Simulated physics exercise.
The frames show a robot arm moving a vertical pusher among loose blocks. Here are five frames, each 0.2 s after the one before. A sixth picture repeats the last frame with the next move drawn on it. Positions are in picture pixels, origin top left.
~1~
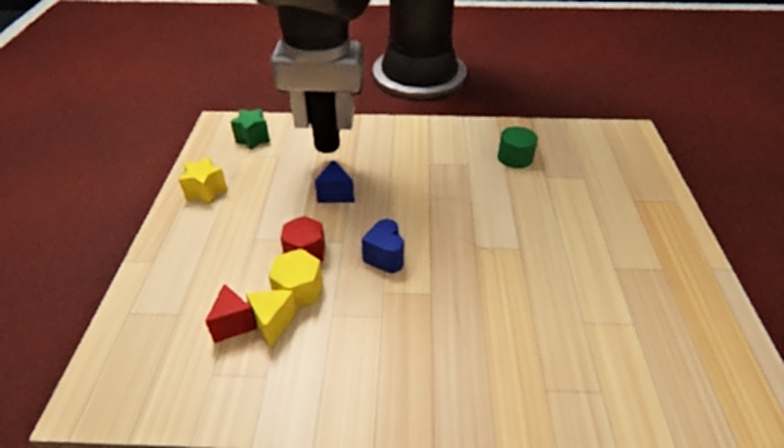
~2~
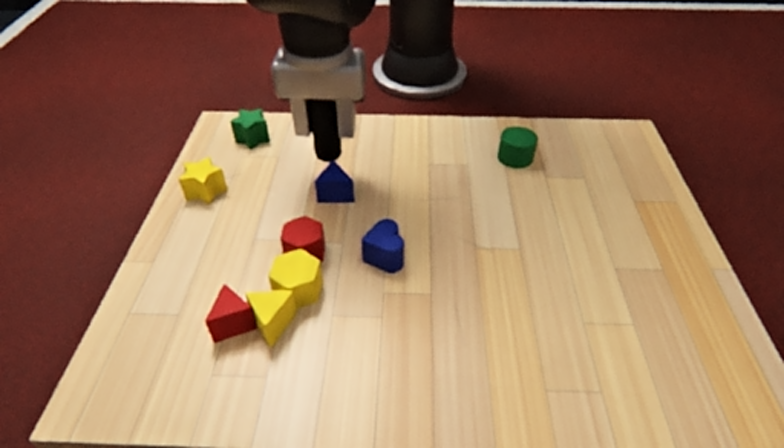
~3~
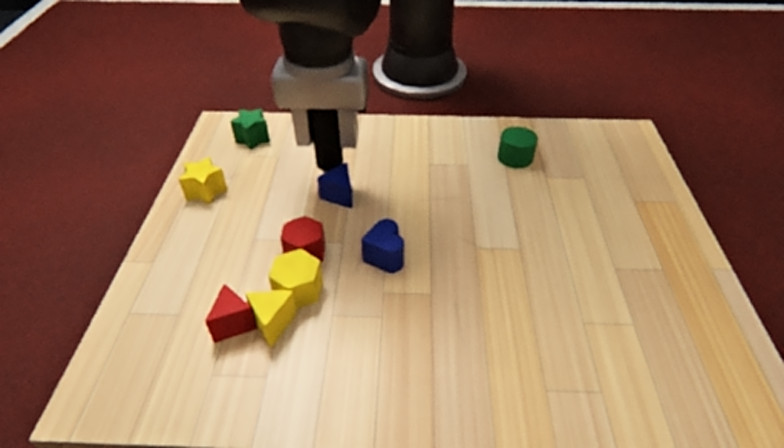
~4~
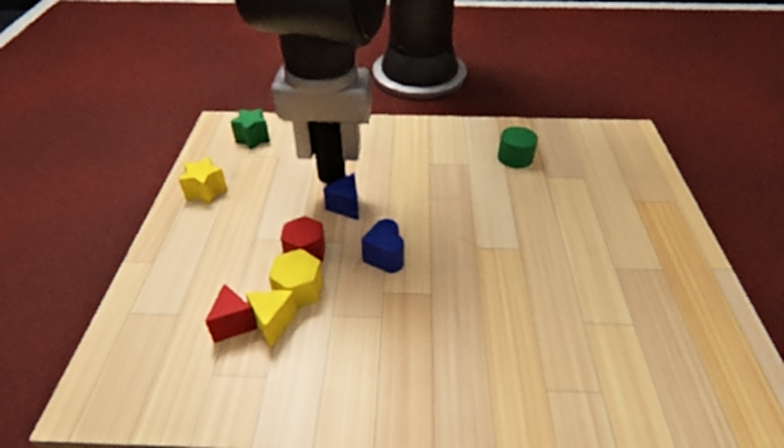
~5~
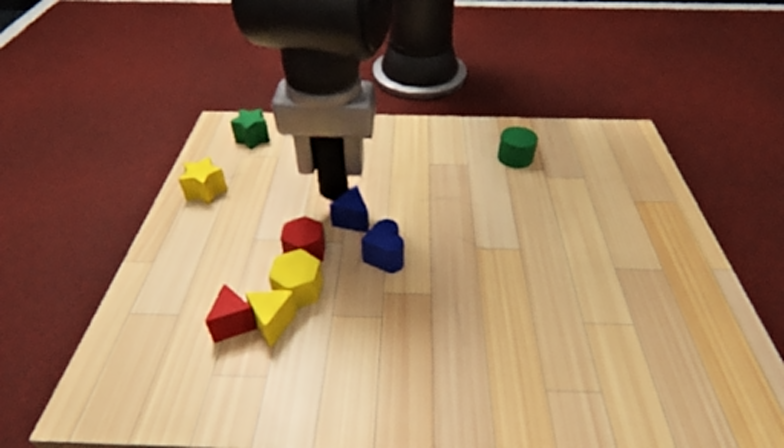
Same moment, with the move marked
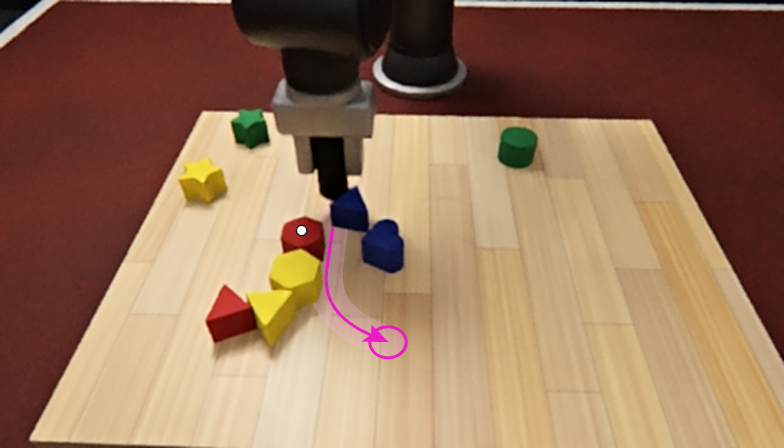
A robot arm with a dark vertical pusher reaches in from the top of a pale wooden board on a dark red surface, seen from a fixed, raised viewpoint. Red and yellow blocks cluster left of centre beside a blue heart-shaped block, with yellow and green stars upper left and a green cylinder upper right. The pusher moves toward the viewer, turning the blue triangular block and nudging it slightly down and right, closer to the blue heart.
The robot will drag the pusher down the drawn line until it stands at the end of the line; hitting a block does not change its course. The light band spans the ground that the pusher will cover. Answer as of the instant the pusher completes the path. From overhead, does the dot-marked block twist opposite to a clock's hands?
I'd say no.
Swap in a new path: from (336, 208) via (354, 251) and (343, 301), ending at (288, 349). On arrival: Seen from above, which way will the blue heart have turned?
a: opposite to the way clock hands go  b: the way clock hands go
I choose b.
The line goes from (336, 208) by way of (329, 253) and (333, 305) to (388, 342); the dot is on the red hexagonal block.
What follows on the original path. One third of the way, pusher at (327, 237); yellow triangular piece at (268, 305), turned 15° clockwise; yellow hexagonal block at (290, 275); red hexagonal block at (290, 240), turned 35° clockwise; blue triangular piece at (358, 214), turned 45° anticlockwise.
Two thirds of the way, pusher at (331, 290); yellow triangular piece at (267, 308), turned 15° clockwise; yellow hexagonal block at (284, 278), turned 25° anticlockwise; red hexagonal block at (286, 242), turned 50° clockwise; blue triangular piece at (358, 214), turned 45° anticlockwise.
At the end, pusher at (388, 326); yellow triangular piece at (267, 308), turned 15° clockwise; yellow hexagonal block at (284, 278), turned 25° anticlockwise; red hexagonal block at (286, 242), turned 50° clockwise; blue triangular piece at (358, 214), turned 45° anticlockwise.
